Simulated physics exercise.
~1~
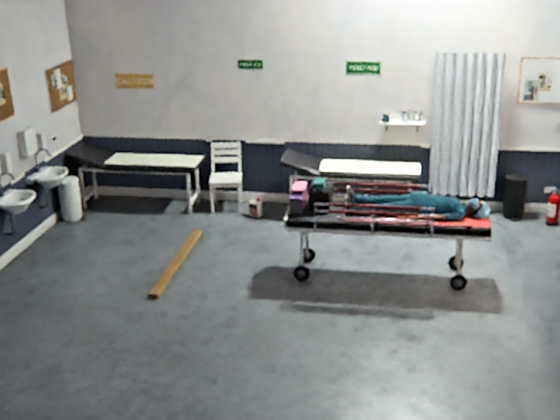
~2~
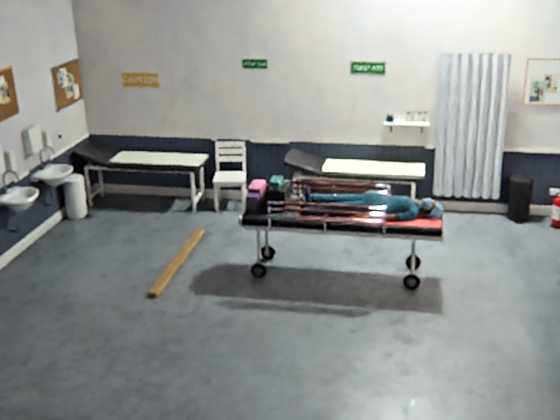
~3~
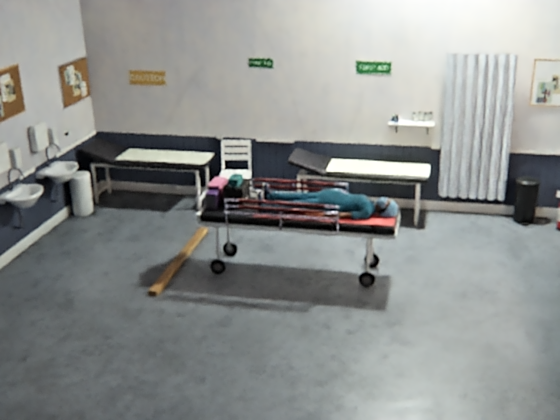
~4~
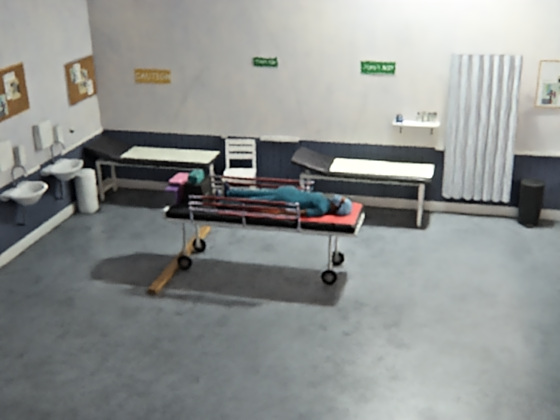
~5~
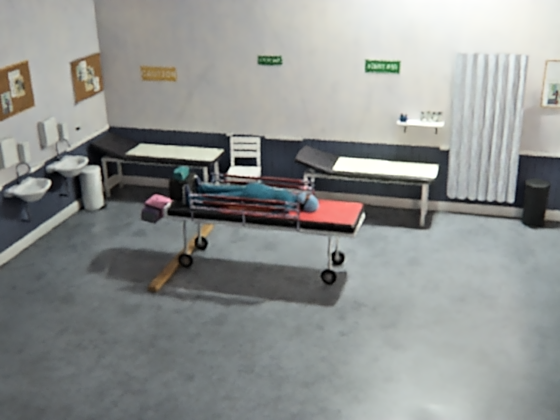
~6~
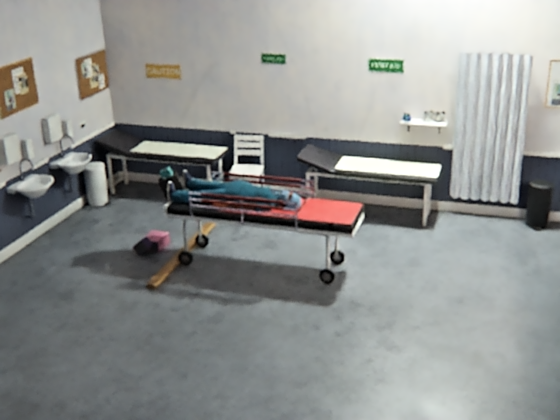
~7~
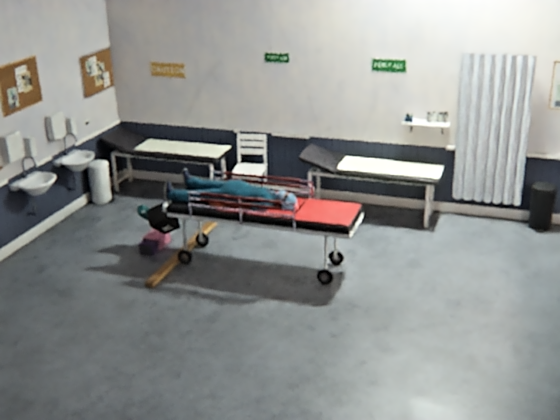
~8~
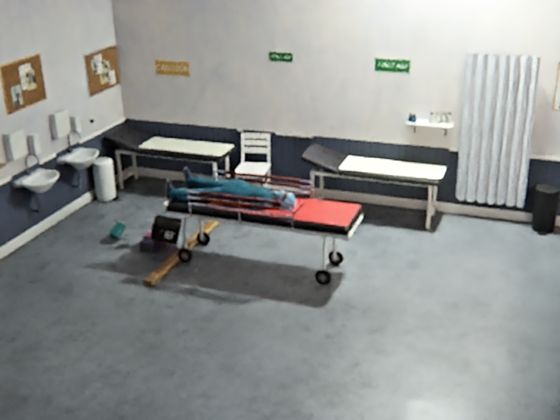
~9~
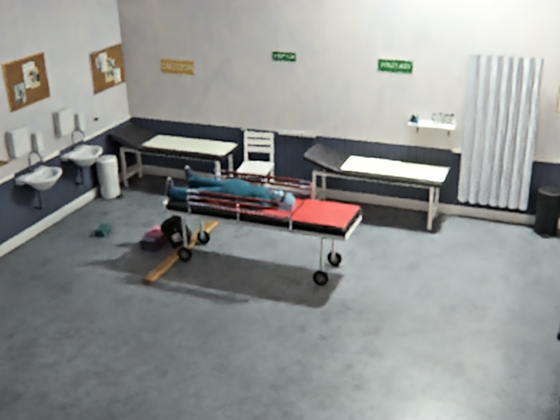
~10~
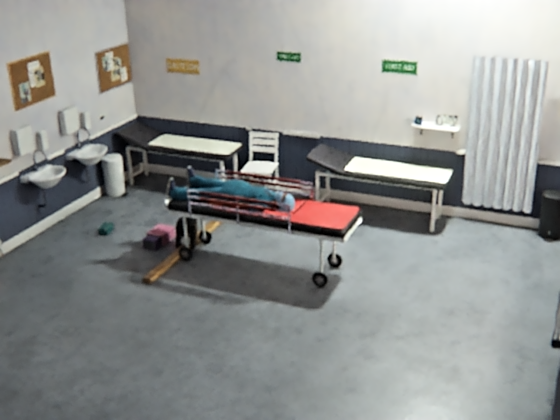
A person in teal lies on a red-topped hospital trolley, feet to the left, in a grey-floored treatment room seen from above, with sinks on the left, couches along the back wall and a wooden sill on the floor. The trolley rolls left and stops at the sill. The person slides towards the foot end as a pink and a purple item tumble off it. A teal box and a black bag tip over after them. The person stays on the trolley, ankles short of the end, with the four fallen items on the floor near the sill.
